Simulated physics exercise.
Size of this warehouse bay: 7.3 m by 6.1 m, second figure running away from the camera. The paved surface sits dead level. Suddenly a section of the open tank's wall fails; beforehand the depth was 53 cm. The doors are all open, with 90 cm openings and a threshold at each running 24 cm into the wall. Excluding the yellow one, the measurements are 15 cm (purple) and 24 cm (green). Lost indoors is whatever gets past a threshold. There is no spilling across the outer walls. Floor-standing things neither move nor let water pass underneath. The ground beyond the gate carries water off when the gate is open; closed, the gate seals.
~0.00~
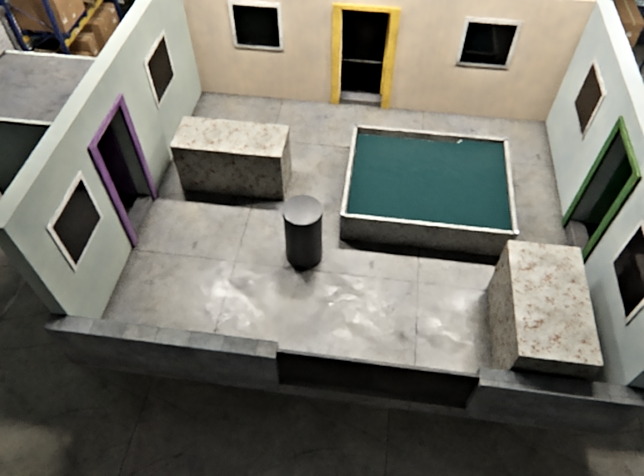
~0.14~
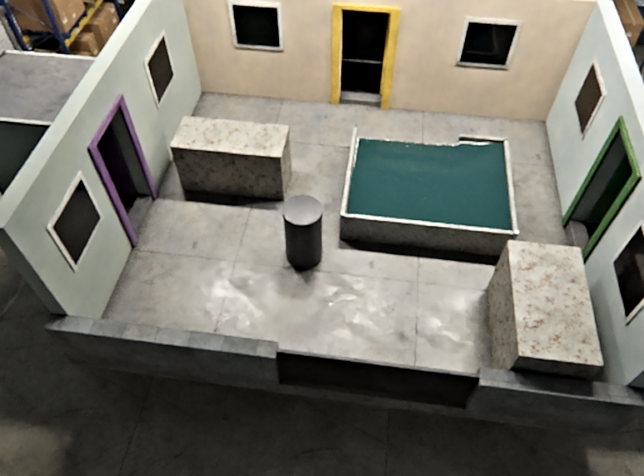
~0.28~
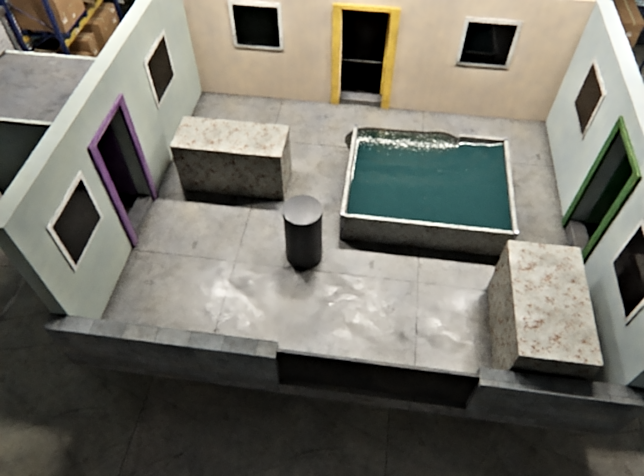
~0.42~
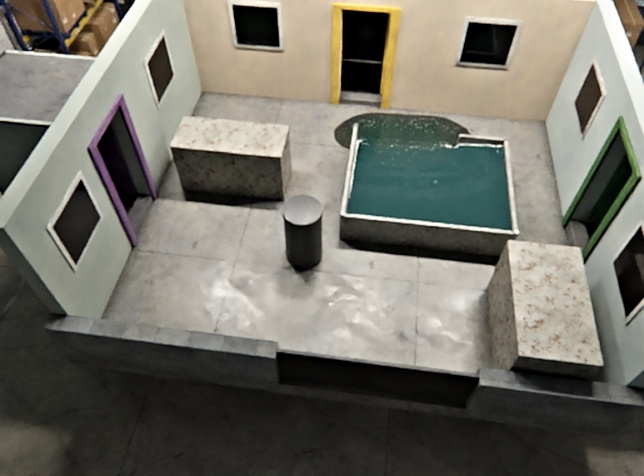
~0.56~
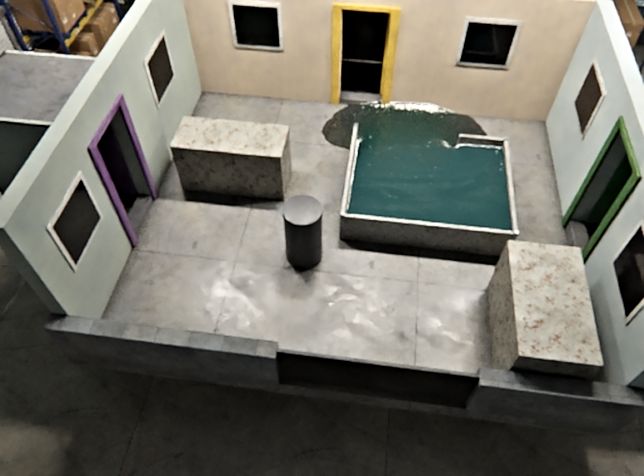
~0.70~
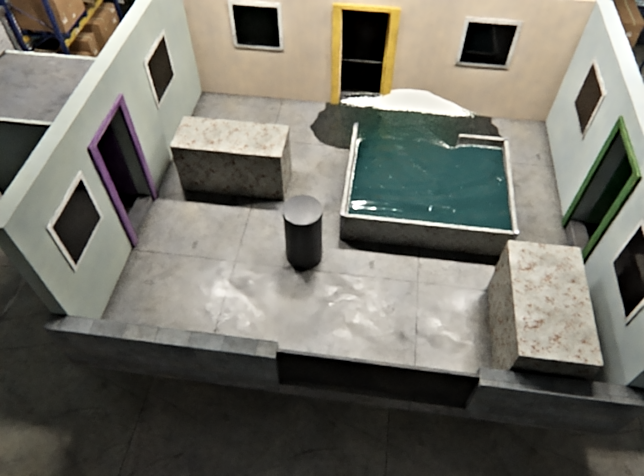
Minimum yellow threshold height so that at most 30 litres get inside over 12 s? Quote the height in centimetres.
Close to 28 cm.
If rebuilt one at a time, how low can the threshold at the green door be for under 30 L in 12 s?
At the green door you'd want roughly 9.5 cm.
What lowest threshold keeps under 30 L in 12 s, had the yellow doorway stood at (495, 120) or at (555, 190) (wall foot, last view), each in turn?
You'd want roughly 10.5 cm there first, then roughly 9.0 cm.
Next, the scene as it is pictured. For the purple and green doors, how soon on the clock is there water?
Purple door 3.4 seconds; green door 2.8 seconds.
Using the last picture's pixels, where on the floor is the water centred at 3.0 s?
About (400, 163).
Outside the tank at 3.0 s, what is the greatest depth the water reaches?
I'd put it near 28 cm.
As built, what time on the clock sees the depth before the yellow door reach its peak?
Peak: Close to 2.0 s.
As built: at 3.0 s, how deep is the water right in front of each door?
Lab note, cm: Purple 0; green 4; yellow 26.
After 1.4 s water covers 15 % of the floor, deepest (42 cm) near (401, 113); 30 cm at the yellow door, 33 litres in over its 13 cm threshold.
After 3.0 s water covers 35 % of the floor, deepest (28 cm) near (209, 96); 26 cm at the yellow door, 186 litres in over its 13 cm threshold.
After 12.0 s water covers 100 % of the floor, deepest (12 cm) near (537, 209); 7 cm at the yellow door, 237 litres in over its 13 cm threshold.
At the yellow door as built, the water arrived by 0.6 s and peaked near 33 cm at 2.0 s.
With a threshold of 25.5 cm, 46 litres would have come in within the 12 s; with 34 cm, 5 litres. So under 30 litres takes about 28 cm.
